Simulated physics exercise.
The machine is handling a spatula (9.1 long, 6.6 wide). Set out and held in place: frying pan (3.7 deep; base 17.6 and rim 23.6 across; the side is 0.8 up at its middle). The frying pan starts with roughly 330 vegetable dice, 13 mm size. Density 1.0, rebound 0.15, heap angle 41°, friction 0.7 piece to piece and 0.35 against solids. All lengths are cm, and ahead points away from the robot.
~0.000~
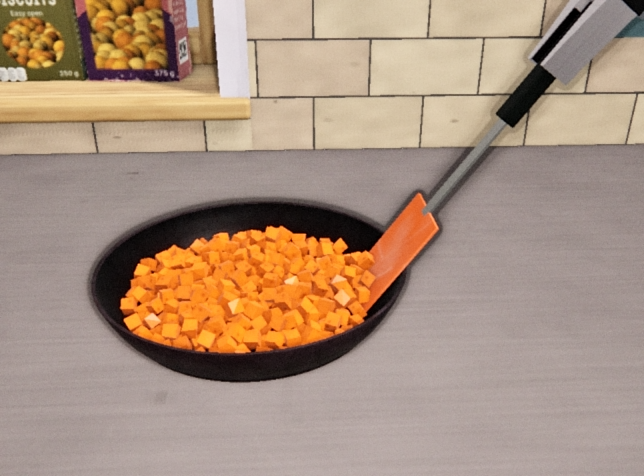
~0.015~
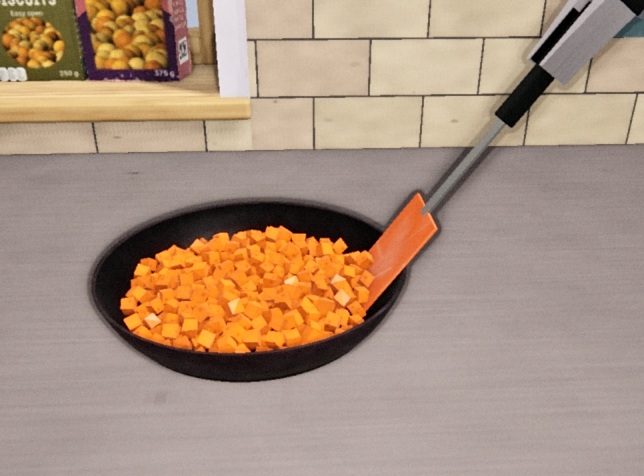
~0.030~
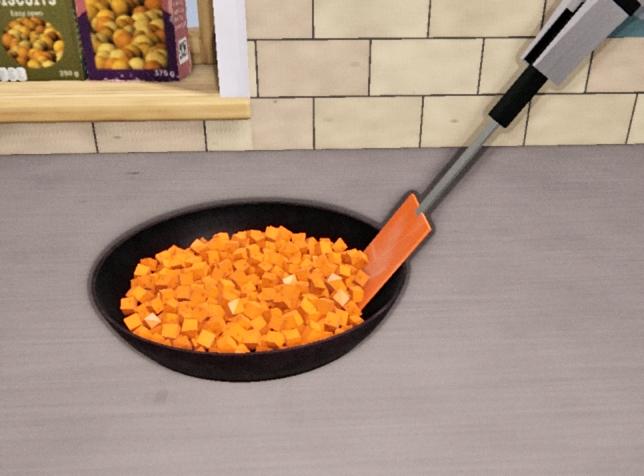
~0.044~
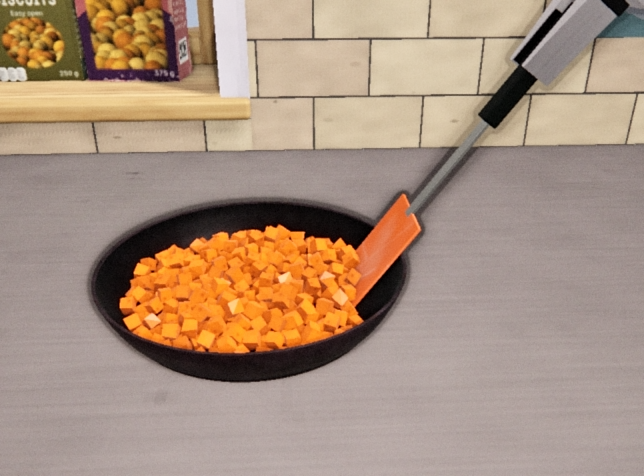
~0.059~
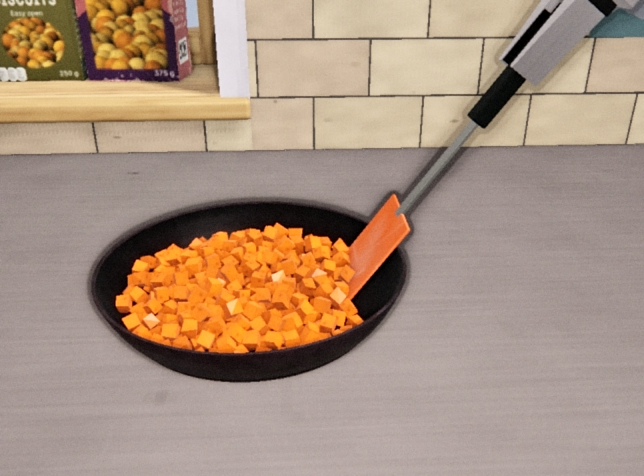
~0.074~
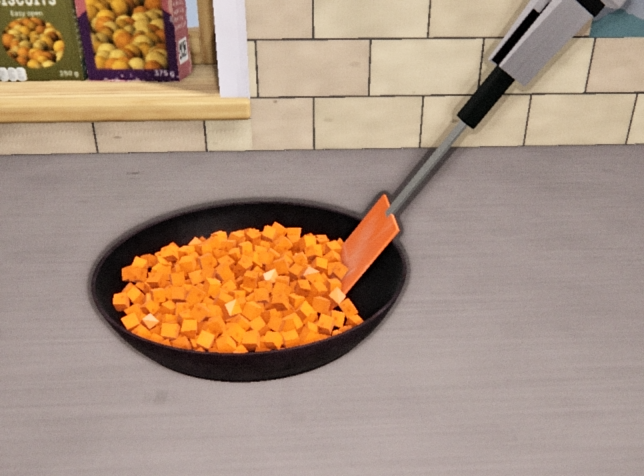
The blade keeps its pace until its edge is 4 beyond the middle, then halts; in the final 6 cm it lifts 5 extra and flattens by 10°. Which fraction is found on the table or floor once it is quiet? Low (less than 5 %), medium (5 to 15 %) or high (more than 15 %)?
A low share, less than 5 %, ends on the table or floor.
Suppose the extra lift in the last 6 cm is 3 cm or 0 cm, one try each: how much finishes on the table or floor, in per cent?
Some 0 and 0 per cent.
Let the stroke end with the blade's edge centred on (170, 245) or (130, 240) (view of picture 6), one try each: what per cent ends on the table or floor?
About 10 and 20 per cent.
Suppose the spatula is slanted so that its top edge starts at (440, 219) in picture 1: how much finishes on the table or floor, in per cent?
Some 0 per cent.
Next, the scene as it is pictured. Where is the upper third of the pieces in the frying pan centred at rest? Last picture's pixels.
Near (163, 274).
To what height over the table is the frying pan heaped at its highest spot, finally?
Some 6.0 cm.
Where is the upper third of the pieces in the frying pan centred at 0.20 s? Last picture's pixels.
Near (215, 267).
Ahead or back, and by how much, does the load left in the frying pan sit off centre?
Roughly 3.5 cm ahead.
By 0.14 s, sloping 54°, highest piece 5 above the table; 330 in the frying pan.
By 0.20 s, sloping 49°, highest piece 7 above the table; 330 in the frying pan.
By 0.43 s, sloping 44°, highest piece 6 above the table; 322 in the frying pan, 6 on the table or floor, 2 on the blade or in flight.
By 1.48 s, sloping 44°, highest piece 5 above the table; 321 in the frying pan, 9 on the table or floor.
Final count, 321 in the frying pan, 9 on the table or floor. That is 3 % on the table or floor.
